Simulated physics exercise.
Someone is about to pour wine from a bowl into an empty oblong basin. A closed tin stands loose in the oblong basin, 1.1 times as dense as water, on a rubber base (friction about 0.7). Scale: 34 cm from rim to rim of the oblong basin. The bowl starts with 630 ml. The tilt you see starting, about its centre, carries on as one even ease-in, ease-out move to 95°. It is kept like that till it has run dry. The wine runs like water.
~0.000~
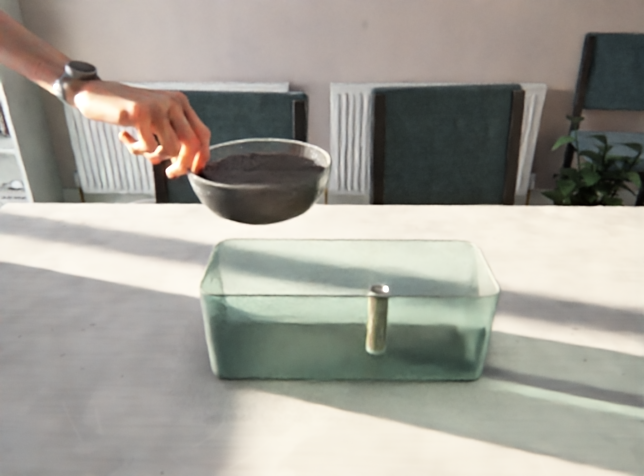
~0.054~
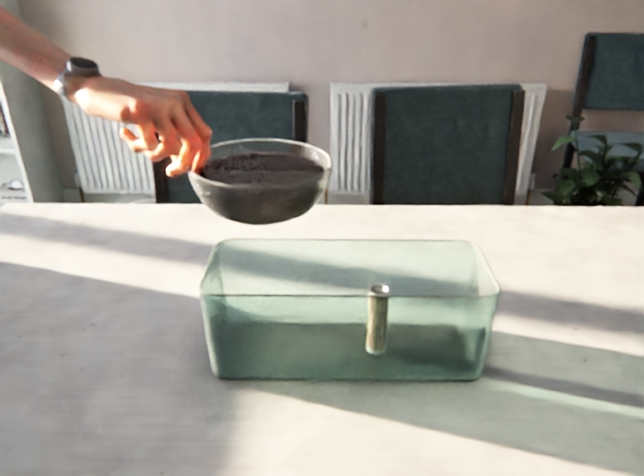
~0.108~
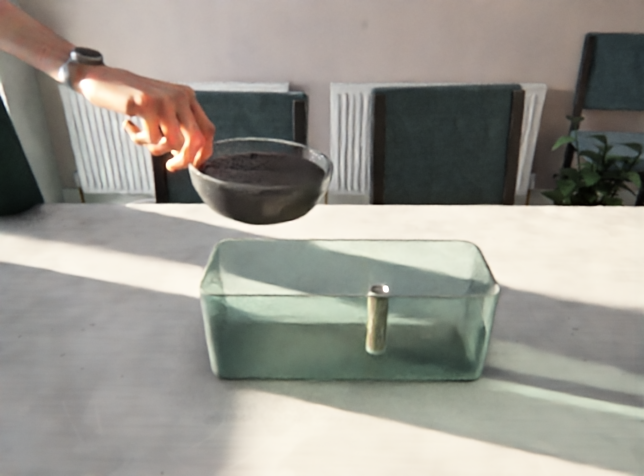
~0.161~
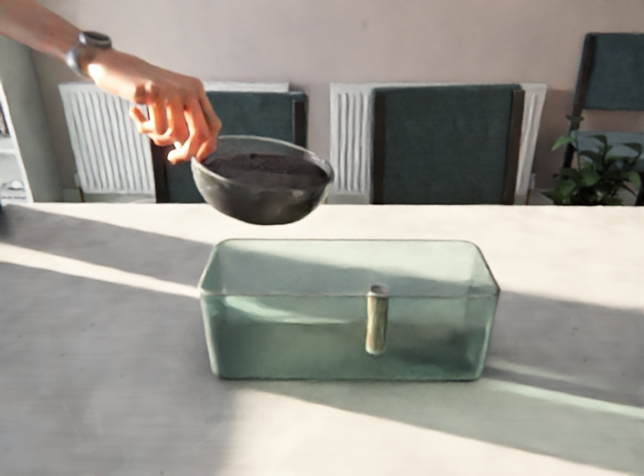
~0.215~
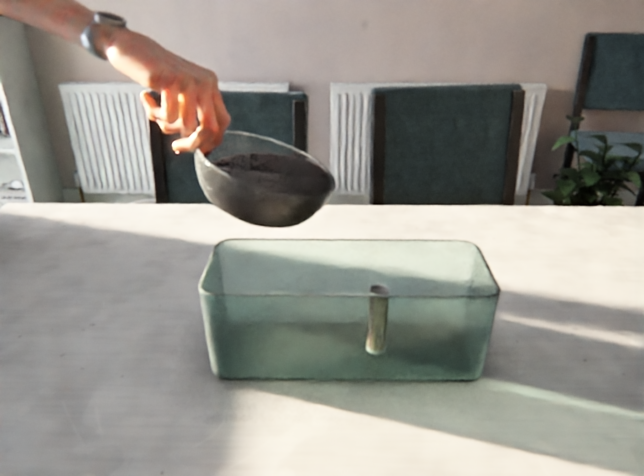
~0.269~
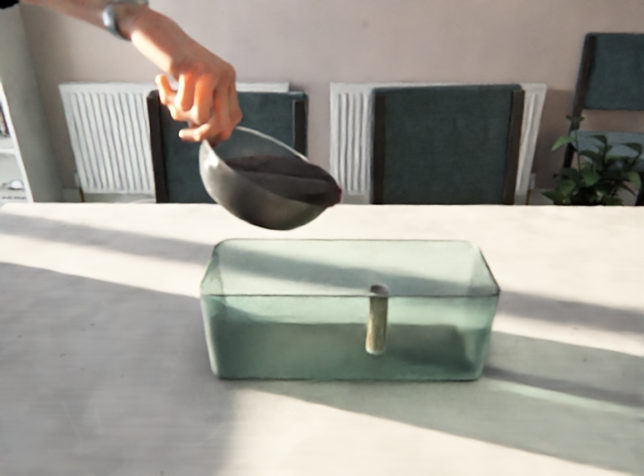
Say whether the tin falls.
It goes over.
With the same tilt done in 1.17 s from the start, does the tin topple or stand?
Then it keeps standing.
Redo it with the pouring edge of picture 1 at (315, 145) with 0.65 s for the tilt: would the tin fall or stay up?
Then it falls.
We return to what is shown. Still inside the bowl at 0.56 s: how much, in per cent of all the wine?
About 14 per cent.
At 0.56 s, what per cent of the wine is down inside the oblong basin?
About 58 per cent.
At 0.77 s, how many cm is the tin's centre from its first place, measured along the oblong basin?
About 2 cm.
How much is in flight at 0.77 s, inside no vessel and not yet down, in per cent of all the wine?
Near 2 in a hundred.
By 0.56 s the tilt is 82° and 15 per cent is still to pour; the tin stands where it began.
By 0.77 s the tilt is 95° and 1 per cent is still to pour; the tin leans 11°.
By 0.99 s the tilt is 95° and 0 per cent is still to pour; the tin lies on its side.
By 1.23 s the tilt is 95° and 0 per cent is still to pour; the tin lies on its side.
At rest the tin lies on its side.
